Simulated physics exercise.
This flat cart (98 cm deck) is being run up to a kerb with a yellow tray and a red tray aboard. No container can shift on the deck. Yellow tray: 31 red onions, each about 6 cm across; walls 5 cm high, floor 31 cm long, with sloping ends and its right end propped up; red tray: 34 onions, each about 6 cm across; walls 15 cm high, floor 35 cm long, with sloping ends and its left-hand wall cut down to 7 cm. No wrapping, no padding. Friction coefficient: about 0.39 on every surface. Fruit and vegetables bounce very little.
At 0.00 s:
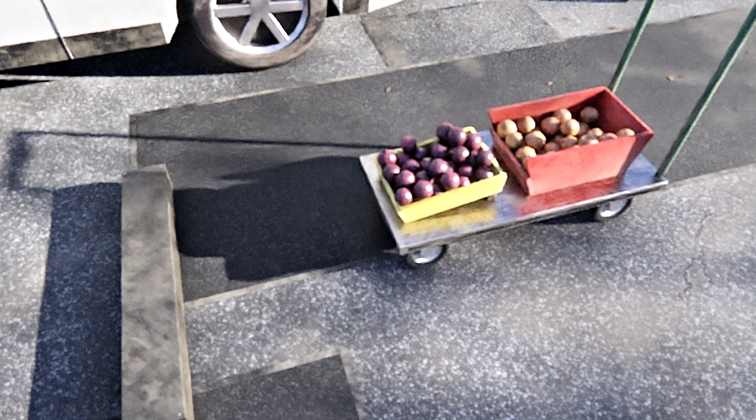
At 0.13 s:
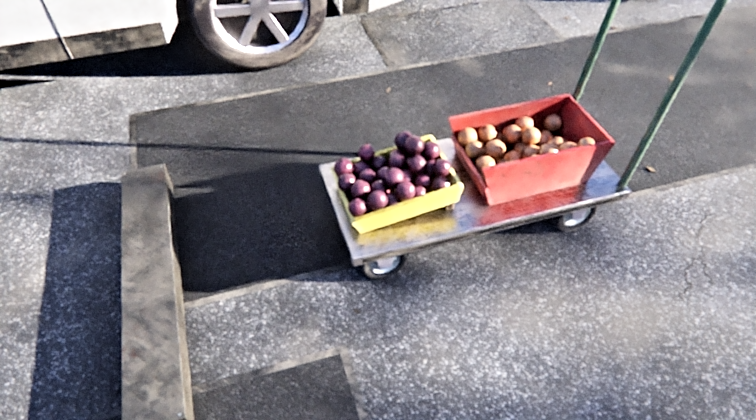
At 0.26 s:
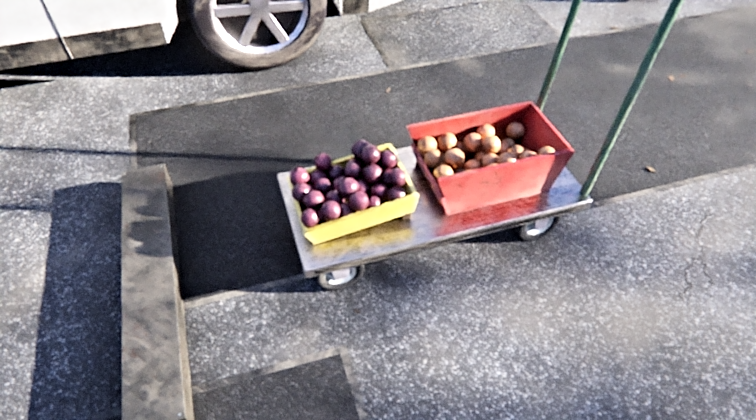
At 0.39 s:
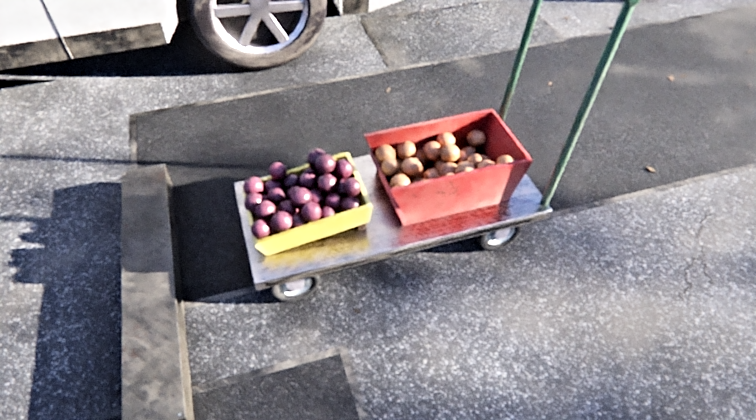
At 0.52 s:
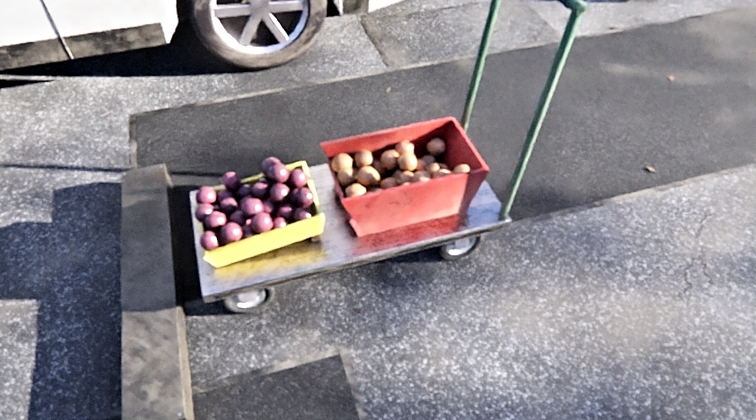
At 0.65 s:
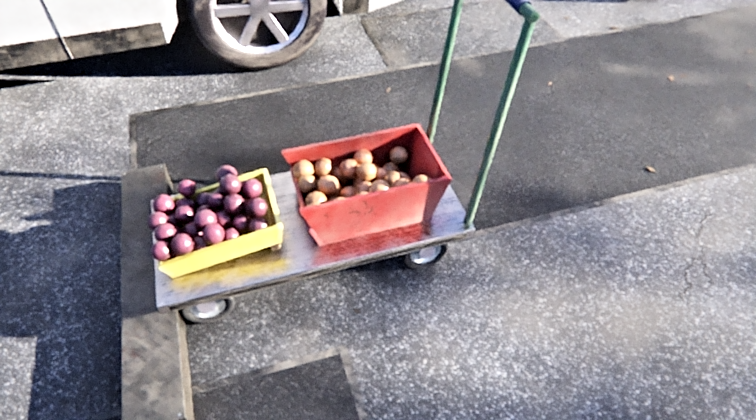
A flat metal cart with a green handle rolls leftward and slightly toward the viewer across sunlit grey paving, seen from above by a still camera. On its deck sit a yellow tray of dark purple onions at left and a red tray of round brown items at right, with a vehicle's wheel behind. Both trays ride along unshifted as the cart's front reaches over the kerb at left.
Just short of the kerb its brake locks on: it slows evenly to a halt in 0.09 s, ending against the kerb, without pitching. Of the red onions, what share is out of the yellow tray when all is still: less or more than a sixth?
It sheds more than one in six of them.
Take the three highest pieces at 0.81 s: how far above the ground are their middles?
Some 34 cm up.
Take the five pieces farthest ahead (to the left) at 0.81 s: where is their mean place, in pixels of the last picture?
Near (138, 248).
After 0.69 s, the yellow tray is down by 1 of 31 and the red tray has all 34.
After 0.81 s, the yellow tray is down by 6 of 31 and the red tray has all 34.
After 1.04 s, the yellow tray is down by 8 of 31 and the red tray has all 34.
Final count (at 1.54 s), the yellow tray is down by 8 of 31 and the red tray has all 34. Asked share, 8 of 31, 26 per cent.
